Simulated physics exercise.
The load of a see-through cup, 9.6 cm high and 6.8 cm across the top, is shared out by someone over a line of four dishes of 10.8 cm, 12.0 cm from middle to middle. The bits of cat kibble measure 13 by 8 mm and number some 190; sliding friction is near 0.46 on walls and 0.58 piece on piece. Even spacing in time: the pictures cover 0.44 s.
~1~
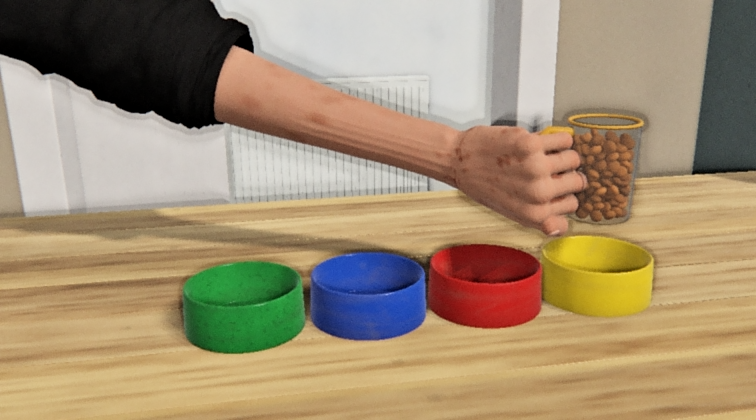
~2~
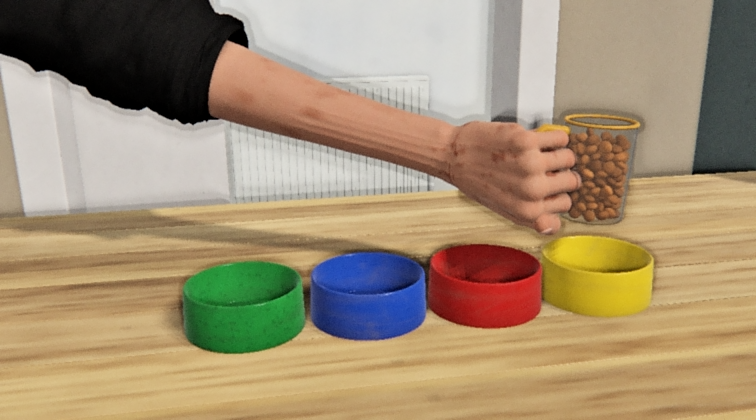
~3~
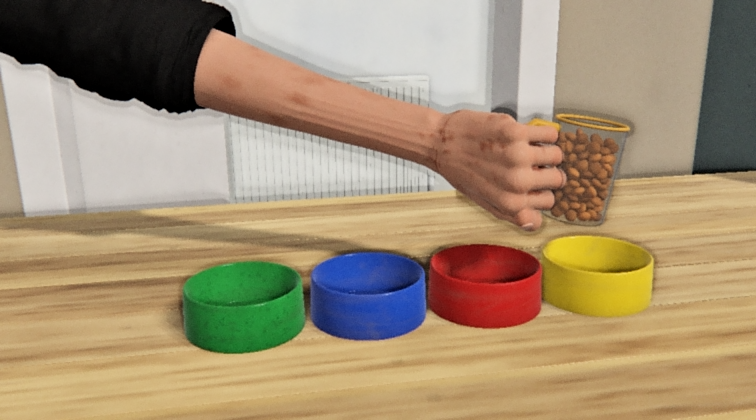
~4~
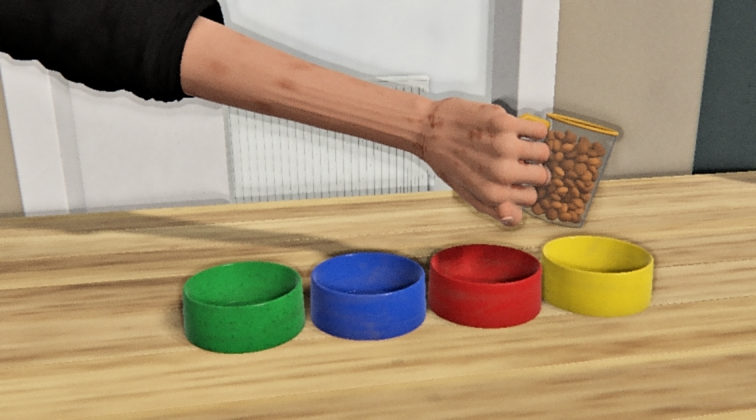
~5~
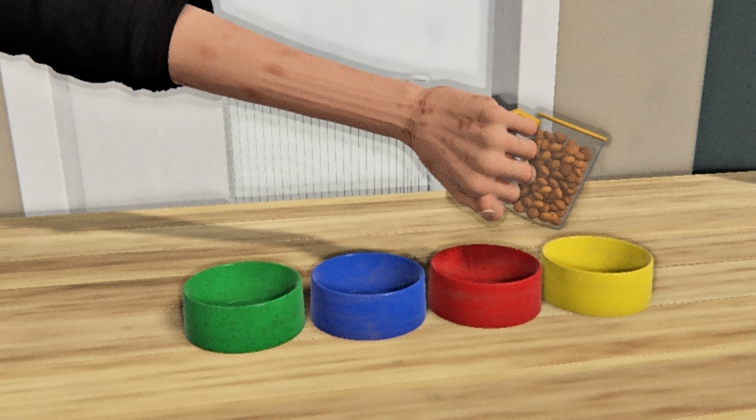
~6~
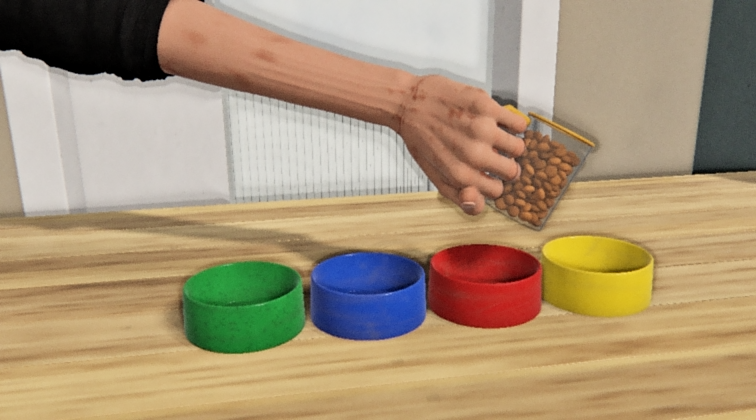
A hand held a clear cup full of small brown pieces behind a row of green, blue, red and yellow dishes, then moved it a short way left while tilting it steadily to the right.
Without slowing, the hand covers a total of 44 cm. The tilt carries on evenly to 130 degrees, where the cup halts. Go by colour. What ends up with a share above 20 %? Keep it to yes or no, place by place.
Place by place: Red no, blue yes, green no, yellow no, counter no.
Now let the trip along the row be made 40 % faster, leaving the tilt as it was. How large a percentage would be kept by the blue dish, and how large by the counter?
Blue 10, counter 10.
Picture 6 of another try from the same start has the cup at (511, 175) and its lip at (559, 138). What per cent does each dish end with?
Dish by dish: Red 0 percent, blue 0 percent, green 100 percent, yellow 0 percent.
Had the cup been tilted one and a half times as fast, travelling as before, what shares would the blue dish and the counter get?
I'd say blue ends at 30 while the counter ends at 20.
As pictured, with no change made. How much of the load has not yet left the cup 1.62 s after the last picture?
Reading: Approx. 0 %.
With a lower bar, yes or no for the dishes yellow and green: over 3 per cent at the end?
Checking yellow: It falls short; checking green: It clears.
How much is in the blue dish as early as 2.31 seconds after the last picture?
Roughly 75 %.
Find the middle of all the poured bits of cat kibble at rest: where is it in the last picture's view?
Look around (355, 303) in the last picture.
Then, 0.97 s after the last picture, tilt 99 degrees; cup holds 95 %, red 5 %.
Then, 1.62 s after the last picture, tilt 130 degrees; cup holds 0 %, red 5 %, blue 75 %, green 5 %.
Then, 2.31 s after the last picture, tilt 130 degrees; cup holds 0 %, red 5 %, blue 75 %, green 5 %.
In the end, red 5 %, blue 75 %, green 5 %, yellow 0 %, counter 10 %.
